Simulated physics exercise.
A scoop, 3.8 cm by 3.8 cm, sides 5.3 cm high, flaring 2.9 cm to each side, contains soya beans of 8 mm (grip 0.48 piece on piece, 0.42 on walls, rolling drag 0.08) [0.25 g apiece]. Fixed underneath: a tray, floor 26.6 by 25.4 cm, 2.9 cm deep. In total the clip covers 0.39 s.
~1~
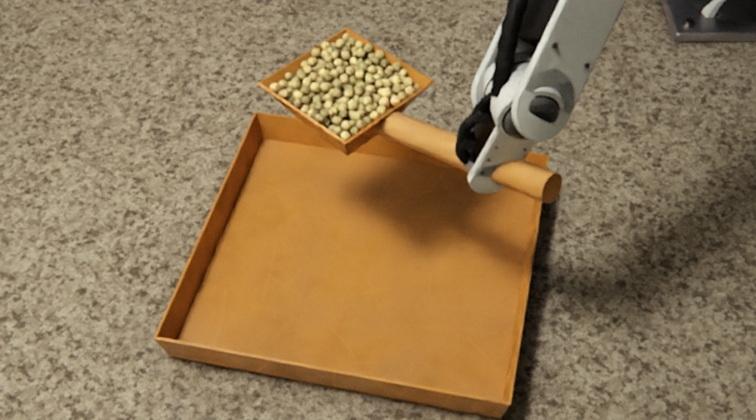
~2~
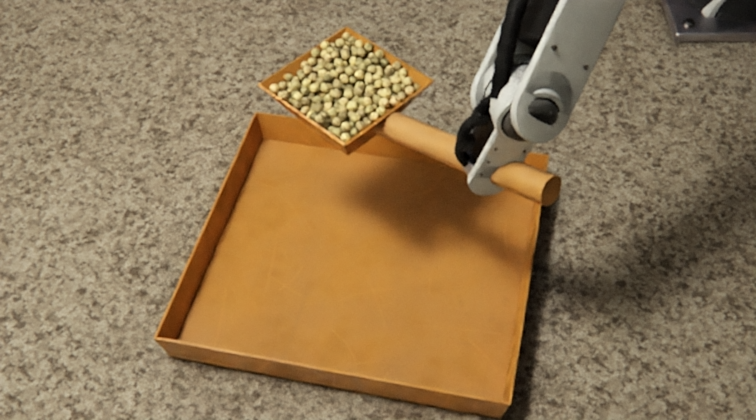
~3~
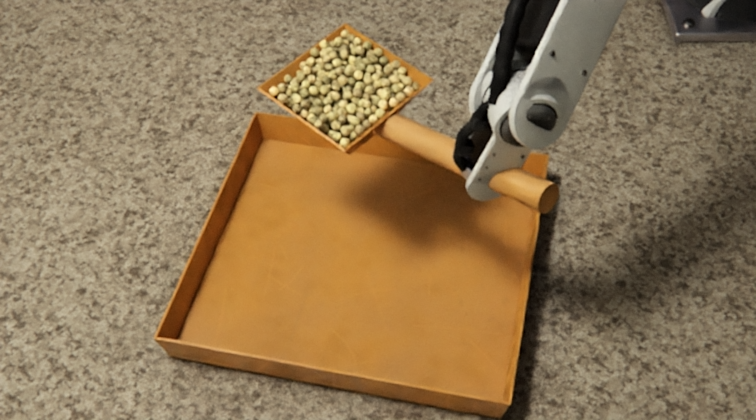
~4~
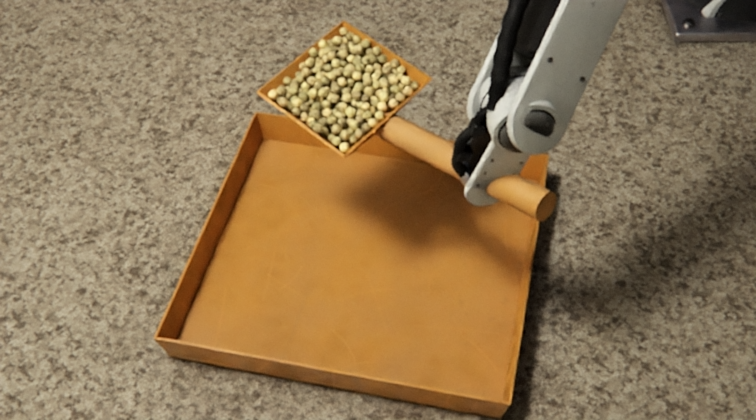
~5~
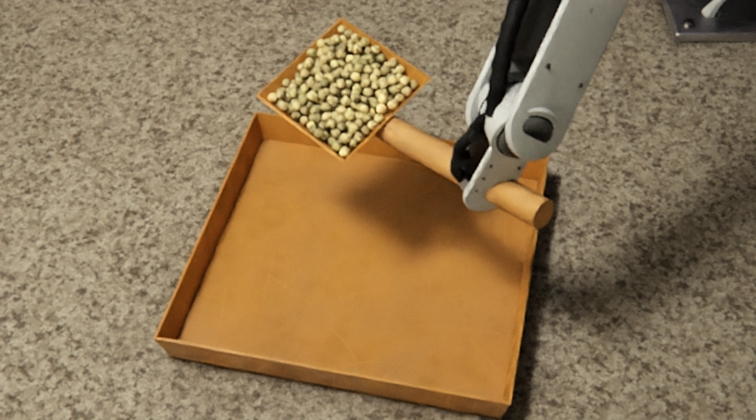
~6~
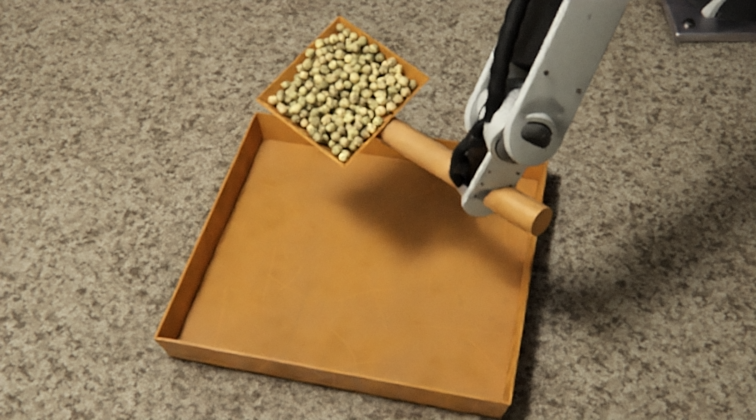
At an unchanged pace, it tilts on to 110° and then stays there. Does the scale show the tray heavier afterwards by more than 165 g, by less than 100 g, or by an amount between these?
The amount stays inside the middle band.
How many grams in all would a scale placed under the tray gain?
Around 150 grams.
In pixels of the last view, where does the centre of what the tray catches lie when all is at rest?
Around (319, 283).
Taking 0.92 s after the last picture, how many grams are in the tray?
By that moment it holds around 70 grams.
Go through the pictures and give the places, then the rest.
In the first picture, scoop at (304, 115); tilt 0 degrees; top of the load at (326, 46); tray at (367, 239).
In the second picture, scoop at (304, 117); tilt 2 degrees; top of the load at (347, 46).
In the third picture, scoop at (303, 121); tilt 6 degrees; low side front left; top of the load at (346, 43).
In the fourth picture, scoop at (303, 125); tilt 11 degrees; low side front left; top of the load at (338, 41).
In the fifth picture, scoop at (303, 129); tilt 15 degrees; low side front left; top of the load at (336, 40).
In the sixth picture, scoop at (303, 133); tilt 20 degrees; low side front left; top of the load at (341, 39); tray at (367, 239).
Then, 0.50 s after the last picture, tilt 51 degrees; 1 g in the tray, scoop holds 100 %.
Then, 0.92 s after the last picture, tilt 76 degrees; 73 g in the tray, scoop holds 45 %.
Then, 1.31 s after the last picture, tilt 100 degrees; 147 g in the tray, scoop holds 0 %.
Then, 1.68 s after the last picture, tilt 110 degrees; 147 g in the tray, scoop holds 0 %.
In the end, 147 g in the tray, scoop holds 0 %.
